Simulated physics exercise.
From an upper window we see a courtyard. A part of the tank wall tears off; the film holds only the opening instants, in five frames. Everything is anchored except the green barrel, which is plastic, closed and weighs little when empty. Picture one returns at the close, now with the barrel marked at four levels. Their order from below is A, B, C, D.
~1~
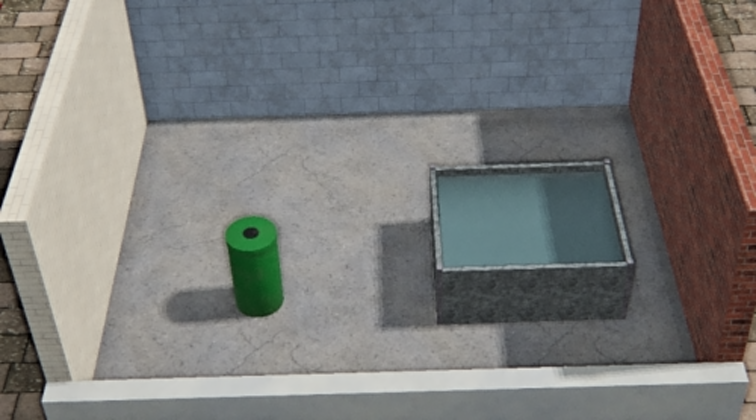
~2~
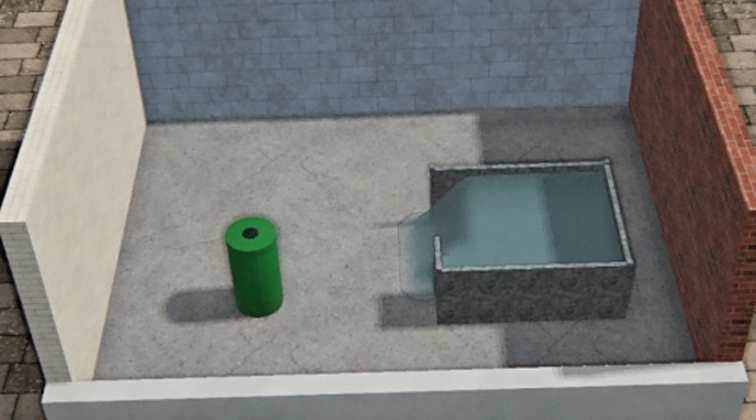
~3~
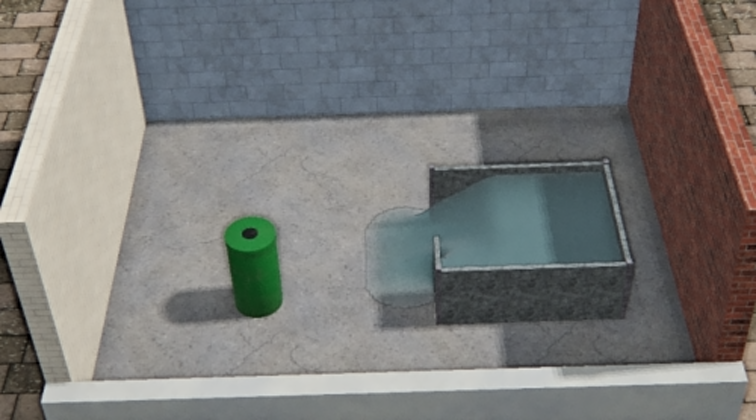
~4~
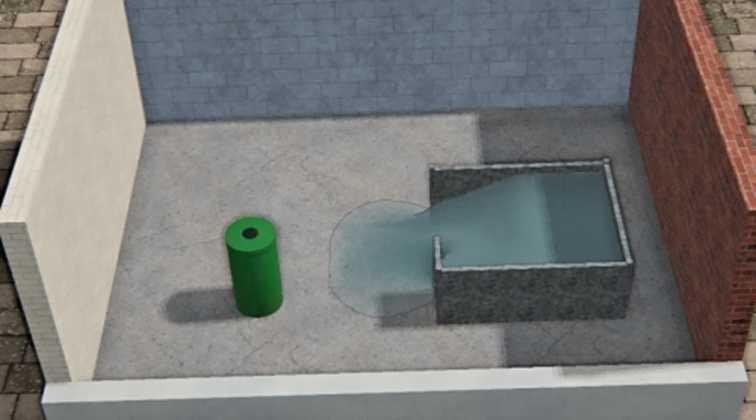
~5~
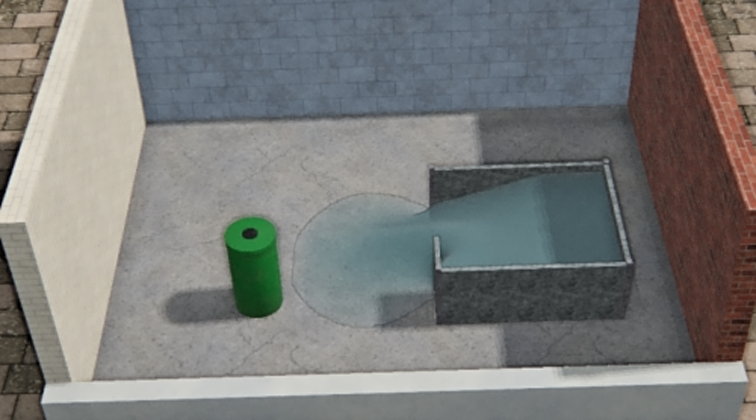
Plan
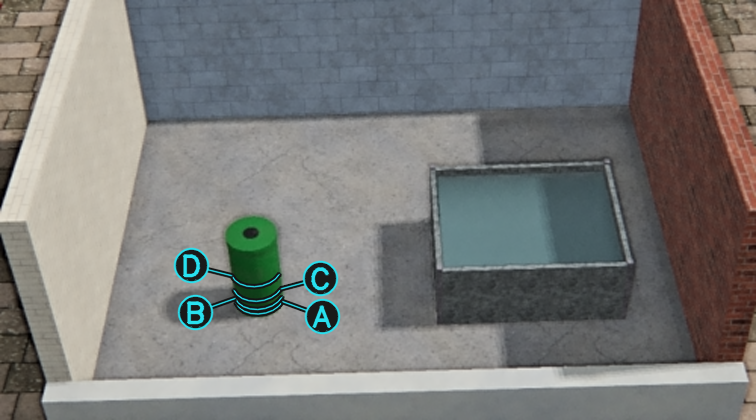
A stone tank in a courtyard opens on its left side and water spreads across the ground.
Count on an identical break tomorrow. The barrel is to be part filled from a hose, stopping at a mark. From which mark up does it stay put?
Line D.
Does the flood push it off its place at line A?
Yes.
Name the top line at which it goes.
That would be C.
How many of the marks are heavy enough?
One.
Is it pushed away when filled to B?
Yes.
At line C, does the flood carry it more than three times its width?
No, less.
In cyan, A at (258, 314); B at (257, 309); C at (256, 301); D at (254, 286); from the bottom up A, B, C, D.
With A, it is pushed about 4 times its own width away.
With B, it is pushed about 3 times its own width away.
With C, it is pushed about its own width away.
With D, it does not move.
